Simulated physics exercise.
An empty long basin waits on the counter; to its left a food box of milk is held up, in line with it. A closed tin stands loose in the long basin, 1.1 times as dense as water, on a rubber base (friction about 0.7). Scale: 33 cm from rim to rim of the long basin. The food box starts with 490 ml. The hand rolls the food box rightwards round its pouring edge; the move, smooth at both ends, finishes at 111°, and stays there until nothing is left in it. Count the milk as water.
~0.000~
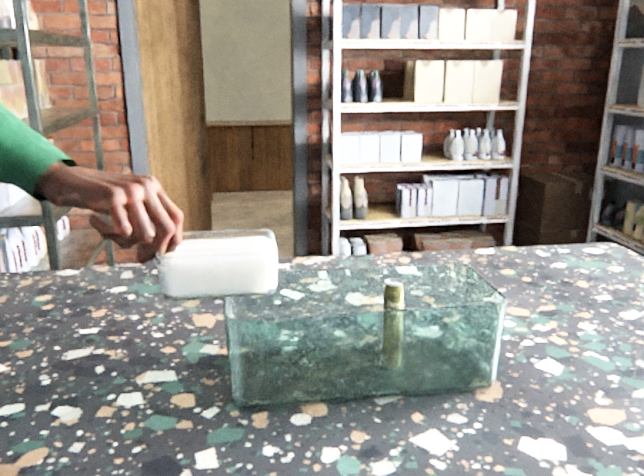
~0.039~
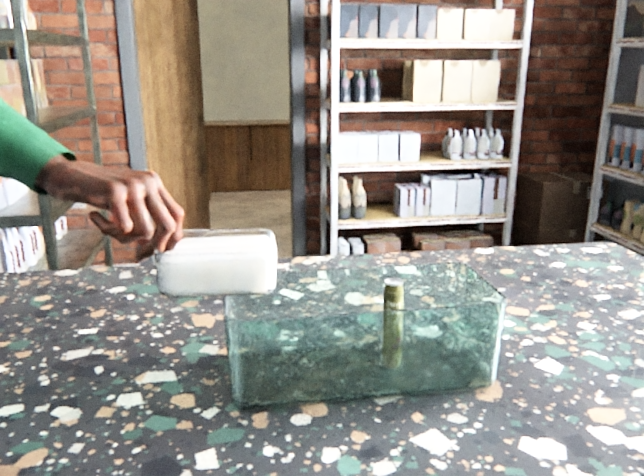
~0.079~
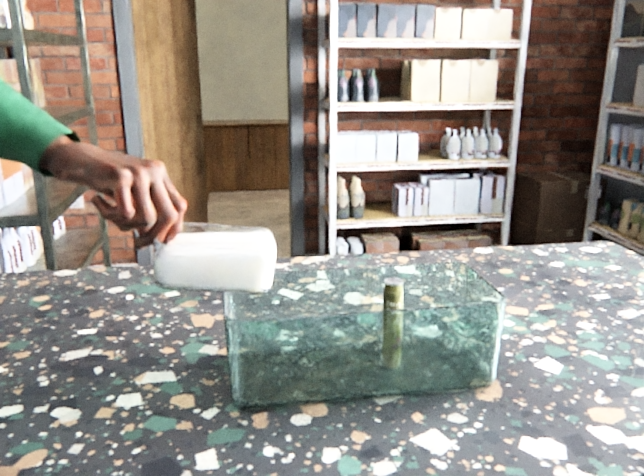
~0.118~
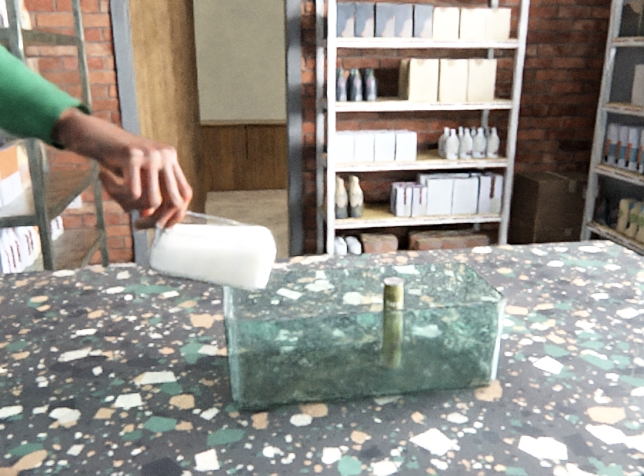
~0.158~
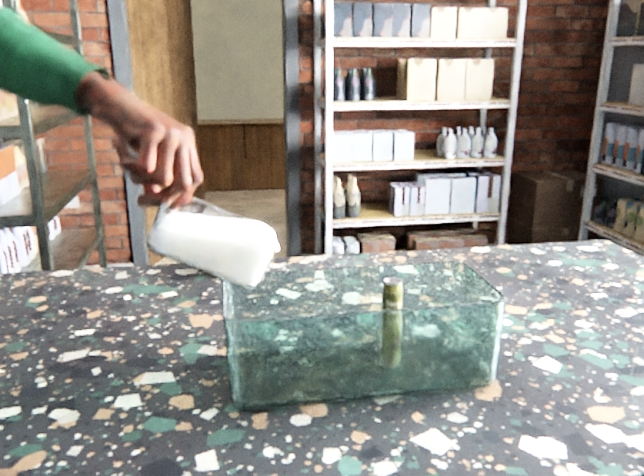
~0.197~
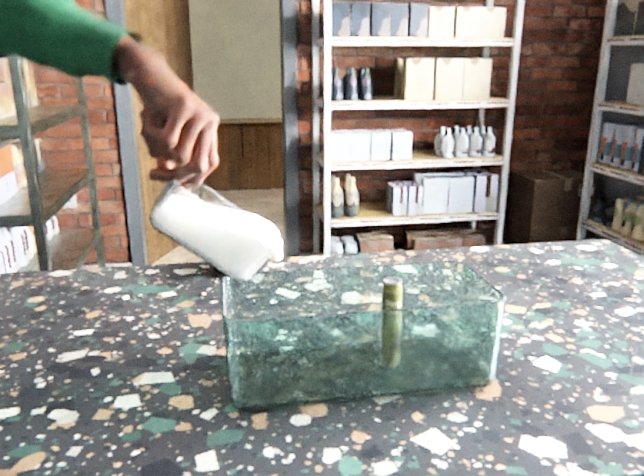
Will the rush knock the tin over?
The tin topples.
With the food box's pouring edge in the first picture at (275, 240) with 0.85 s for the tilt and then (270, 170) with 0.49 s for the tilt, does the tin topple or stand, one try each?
First it keeps standing; then it topples.
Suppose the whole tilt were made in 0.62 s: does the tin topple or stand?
The tin goes over.
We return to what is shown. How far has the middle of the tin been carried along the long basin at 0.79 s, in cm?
Some 0 cm.
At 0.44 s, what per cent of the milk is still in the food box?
Some 14 per cent.
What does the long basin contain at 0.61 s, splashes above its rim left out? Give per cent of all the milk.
Some 94 per cent.
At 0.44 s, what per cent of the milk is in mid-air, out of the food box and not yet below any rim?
About 50 per cent.
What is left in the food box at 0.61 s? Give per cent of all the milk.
Near 1 in a hundred.
By 0.44 s the tilt is 108° and 15 per cent is still to pour; the tin stands where it began.
By 0.61 s the tilt is 111° and 1 per cent is still to pour; the tin stands 1 cm from where it began.
By 0.79 s the tilt is 111° and 0 per cent is still to pour; the tin leans 8°.
By 0.99 s the tilt is 111° and 0 per cent is still to pour; the tin lies on its side.
At rest the tin lies on its side.
